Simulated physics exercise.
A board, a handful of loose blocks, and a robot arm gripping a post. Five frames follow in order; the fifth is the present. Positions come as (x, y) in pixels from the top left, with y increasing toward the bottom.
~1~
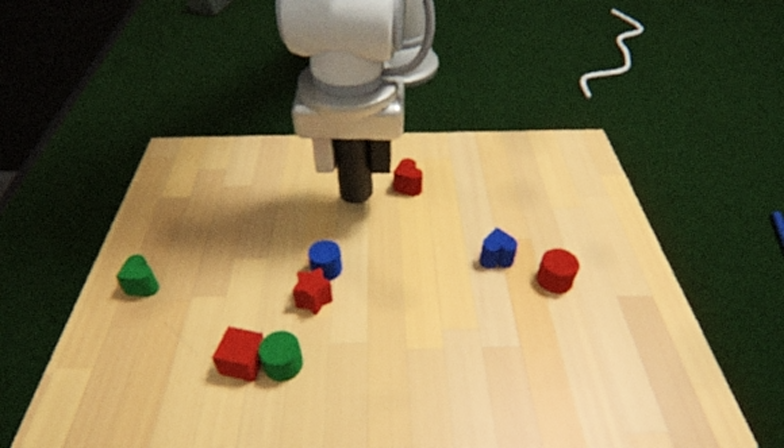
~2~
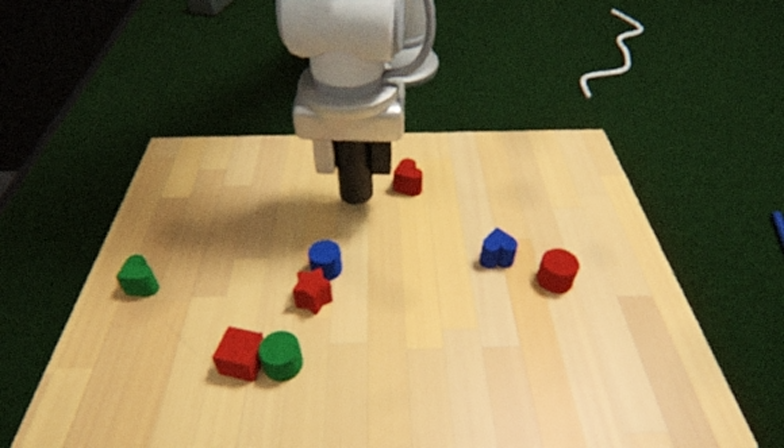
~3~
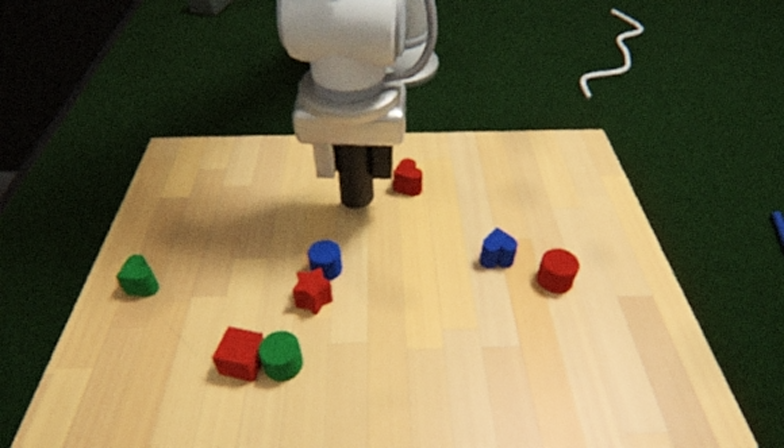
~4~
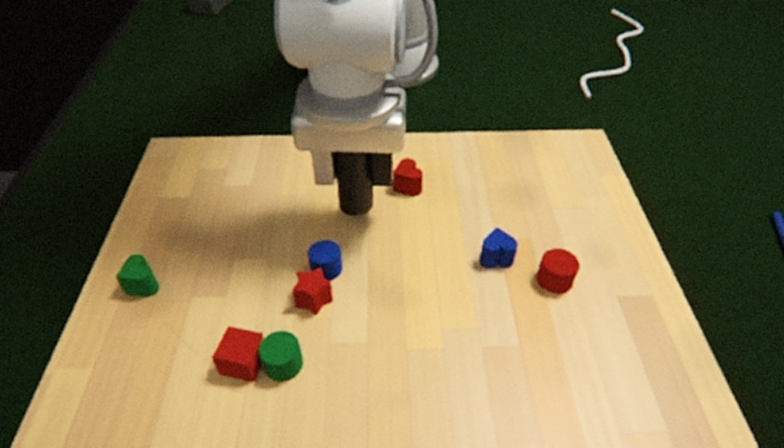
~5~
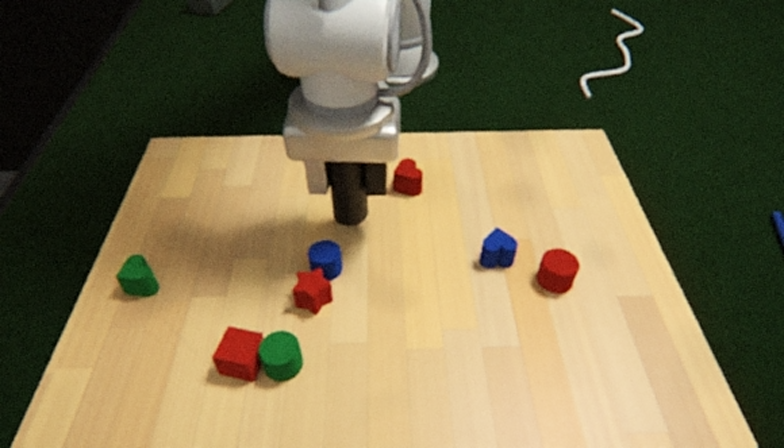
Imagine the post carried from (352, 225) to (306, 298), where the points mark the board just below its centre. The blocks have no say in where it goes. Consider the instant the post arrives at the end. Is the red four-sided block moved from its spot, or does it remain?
That block stays.
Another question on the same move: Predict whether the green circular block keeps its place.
Once the path ends, it is somewhere new.
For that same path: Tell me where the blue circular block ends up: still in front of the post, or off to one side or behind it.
It stays on the post's front.
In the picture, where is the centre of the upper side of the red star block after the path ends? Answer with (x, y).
Its top middle: (299, 339).
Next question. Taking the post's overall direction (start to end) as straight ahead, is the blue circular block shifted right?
I believe not.
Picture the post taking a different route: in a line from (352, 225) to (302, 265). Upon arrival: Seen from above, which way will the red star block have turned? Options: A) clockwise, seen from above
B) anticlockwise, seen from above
My pick is A.
On the path given first. One third of the way, post (336, 237); blue circular block (322, 255).
Two thirds of the way, post (321, 260); red star block (301, 307), turned 25° clockwise; blue circular block (313, 282).
At the end, post (304, 286); red four-sided block still; green circular block (272, 366); red star block (299, 339); blue circular block (301, 311).
